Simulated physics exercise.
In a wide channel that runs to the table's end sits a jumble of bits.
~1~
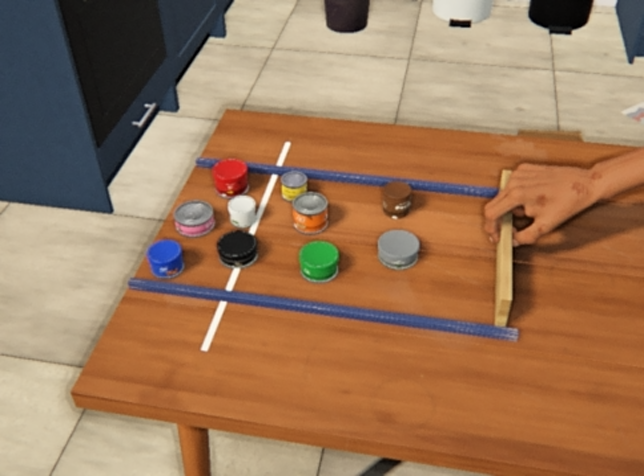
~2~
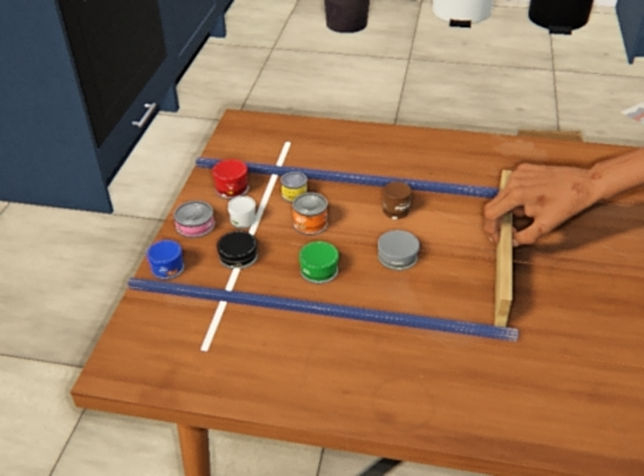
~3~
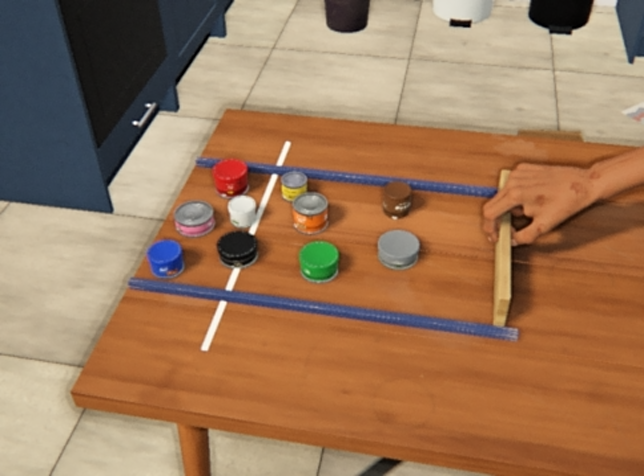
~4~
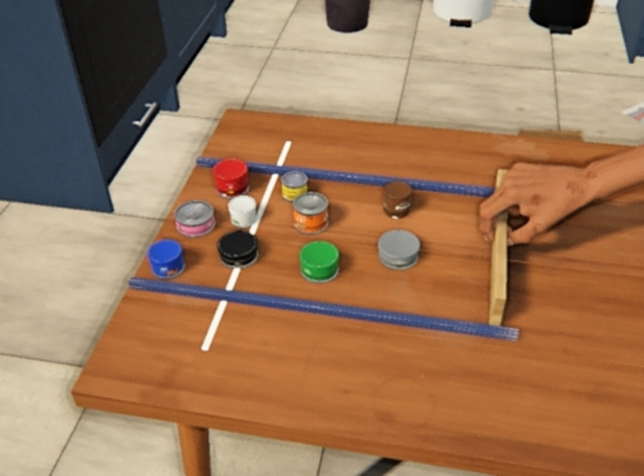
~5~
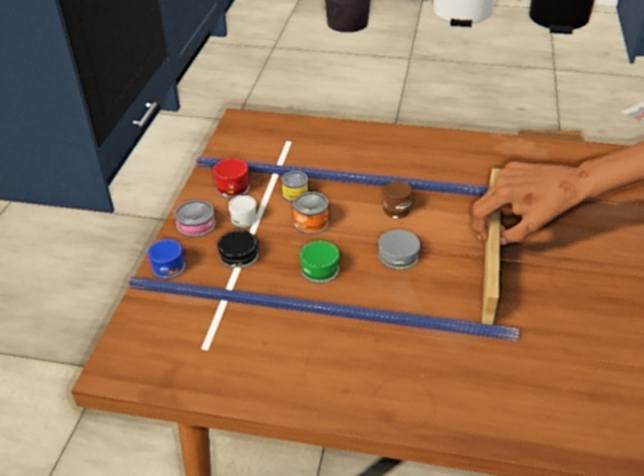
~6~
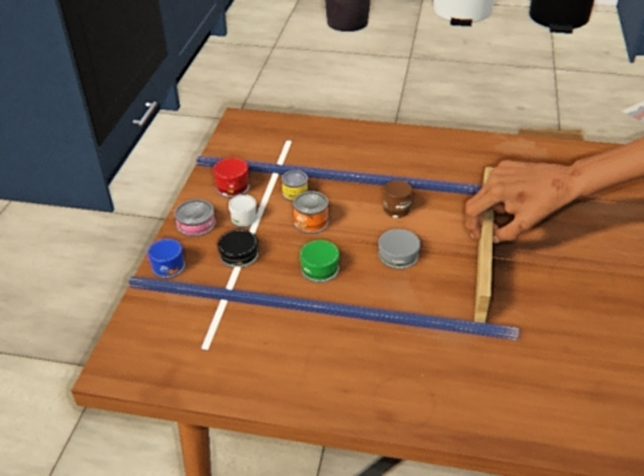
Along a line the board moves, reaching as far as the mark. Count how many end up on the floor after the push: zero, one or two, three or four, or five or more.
Zero.
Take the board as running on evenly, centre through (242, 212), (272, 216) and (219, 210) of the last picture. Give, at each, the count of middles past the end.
Taking the places in turn, the counts are 0, 0 and 1.
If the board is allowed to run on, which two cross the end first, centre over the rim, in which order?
Earliest is the pink tin; next is the black tin.
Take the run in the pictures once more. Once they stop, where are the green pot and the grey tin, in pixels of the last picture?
The green pot ends up near (220, 255), and the grey tin near (231, 230).
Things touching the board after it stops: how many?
Number: 4.
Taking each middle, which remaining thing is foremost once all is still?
The pink tin.
Soon after, none off yet; blue pot at rest near (167, 259); pink tin at rest near (195, 218); red pot at rest near (232, 178).
At rest, the number that fall off is zero.
